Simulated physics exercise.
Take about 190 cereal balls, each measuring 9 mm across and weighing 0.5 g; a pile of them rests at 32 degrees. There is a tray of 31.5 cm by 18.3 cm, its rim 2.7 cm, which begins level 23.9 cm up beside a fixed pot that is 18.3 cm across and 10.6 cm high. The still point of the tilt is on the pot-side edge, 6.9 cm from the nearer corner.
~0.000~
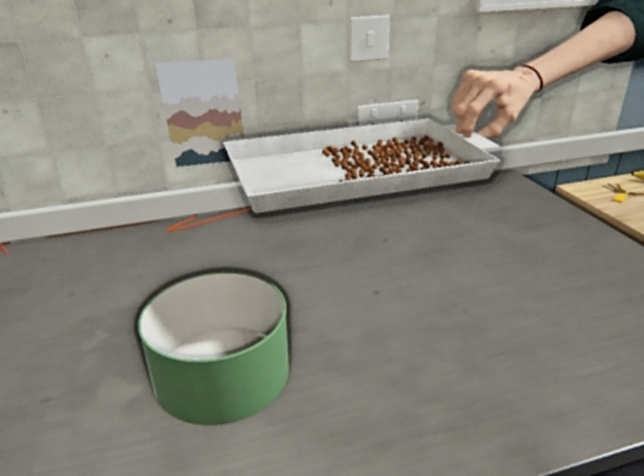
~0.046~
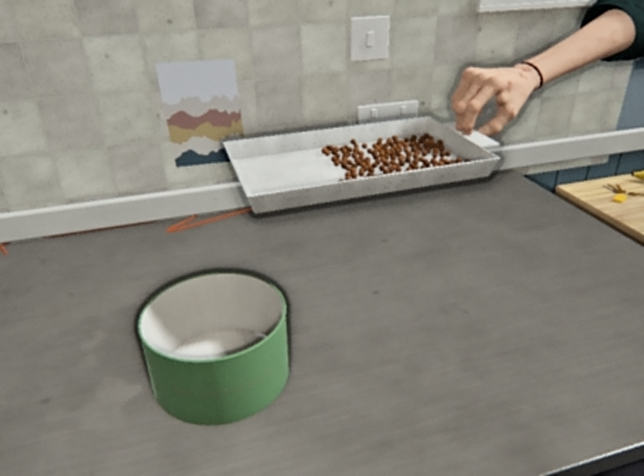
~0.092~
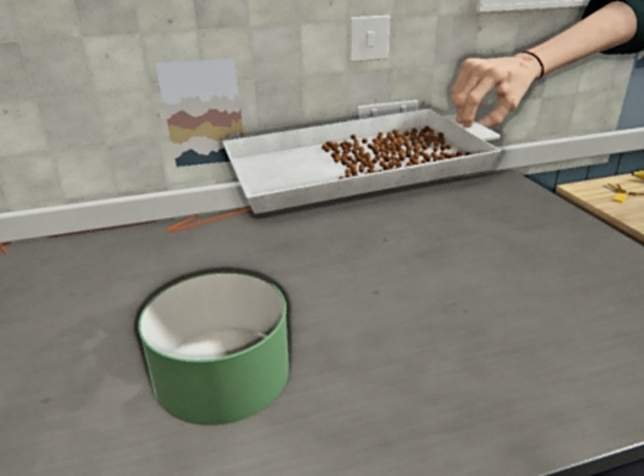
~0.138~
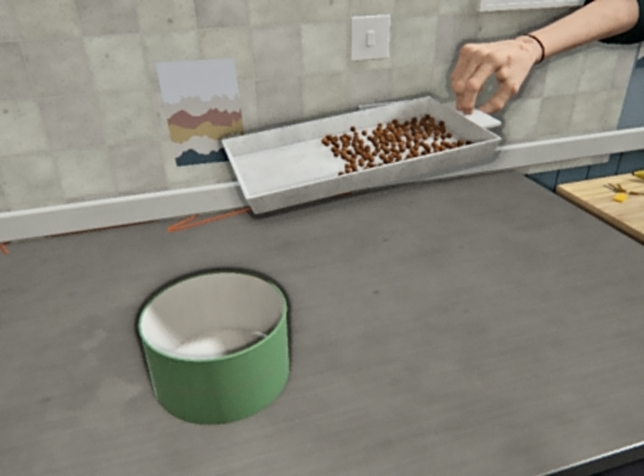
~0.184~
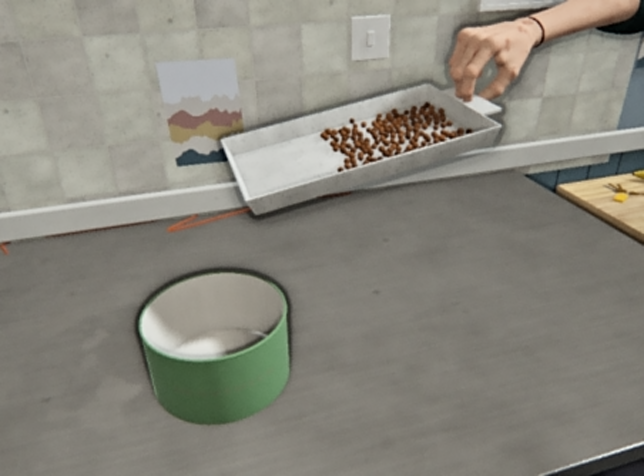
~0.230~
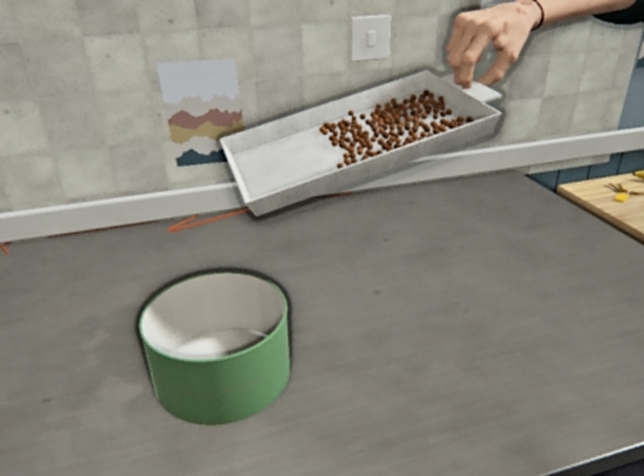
The clip shows a hand at the right end of a shallow tray holding small brown balls, with a green pot in front on a grey counter. The hand raises that end, tilting the tray down toward the left.
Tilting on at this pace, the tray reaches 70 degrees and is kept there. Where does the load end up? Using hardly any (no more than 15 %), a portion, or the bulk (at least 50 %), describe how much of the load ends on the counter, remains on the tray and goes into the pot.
Counter: Hardly any, tray: The bulk, pot: A portion.
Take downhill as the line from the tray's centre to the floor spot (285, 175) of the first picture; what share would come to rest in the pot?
Near 10 percent, give or take.
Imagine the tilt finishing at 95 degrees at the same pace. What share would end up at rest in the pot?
Then about 95 per cent.
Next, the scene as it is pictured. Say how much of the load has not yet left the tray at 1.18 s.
Load share: Around 65%.
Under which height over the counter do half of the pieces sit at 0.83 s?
Height: Around 26 cm.
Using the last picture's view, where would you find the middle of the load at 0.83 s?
I reckon close to (247, 188).
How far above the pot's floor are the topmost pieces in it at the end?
About 1.0 centimetres.
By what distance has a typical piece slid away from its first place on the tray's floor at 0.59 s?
It has moved some 8 cm from its start.
After 0.59 s, tilt 41 degrees; the tray holds 100 %, the pot 0 %.
Then, at 0.83 s, tilt 59 degrees; the tray holds 90 %, the pot 0 %.
After 1.18 s, tilt 70 degrees; the tray holds 65 %, the pot 30 %.
In the end, at 2.0 s, counter 0 %, tray 65 %, pot 35 %.
